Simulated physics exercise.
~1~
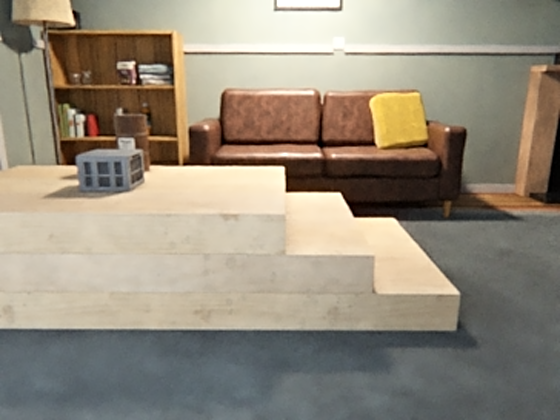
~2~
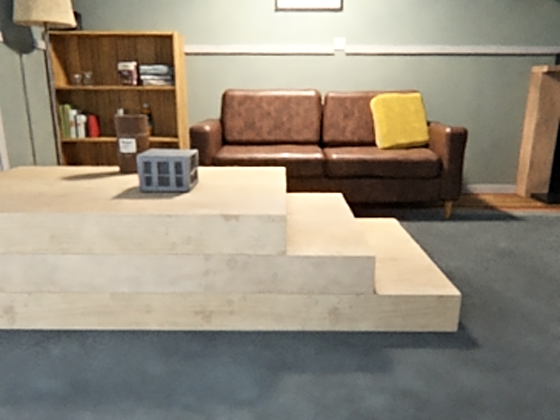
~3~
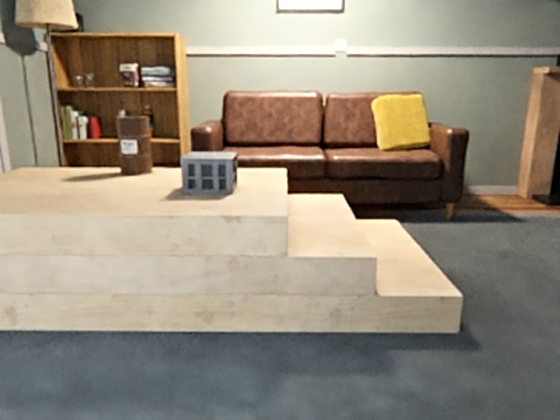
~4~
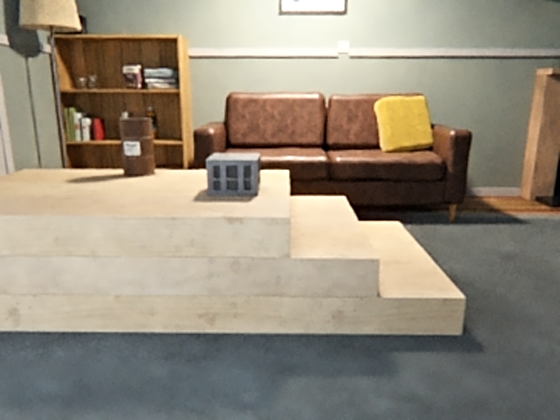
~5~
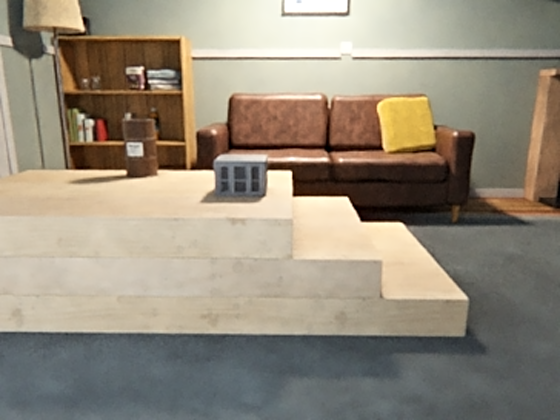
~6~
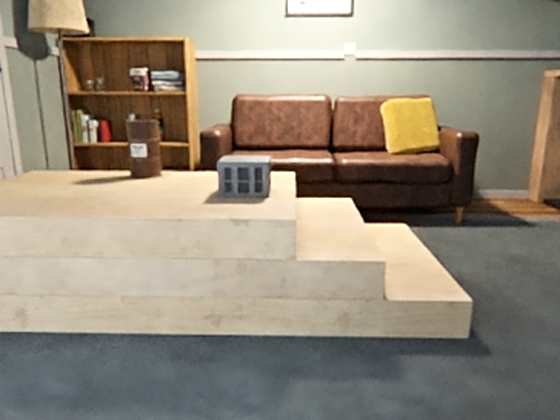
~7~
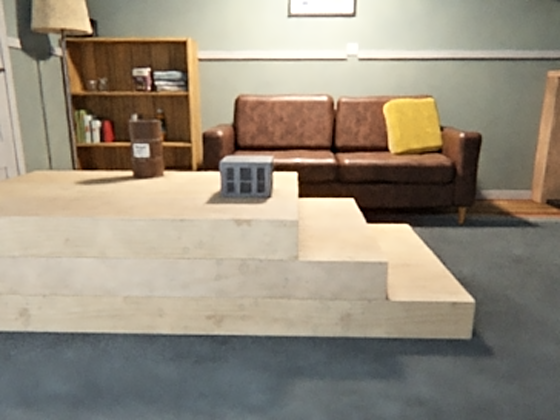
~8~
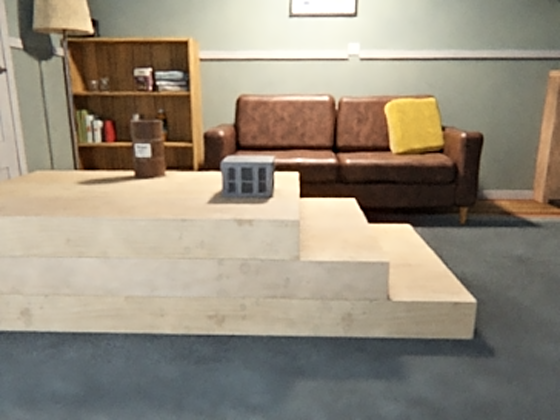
On a stepped wooden landing, a grey crate slides right past a brown canister and stops.
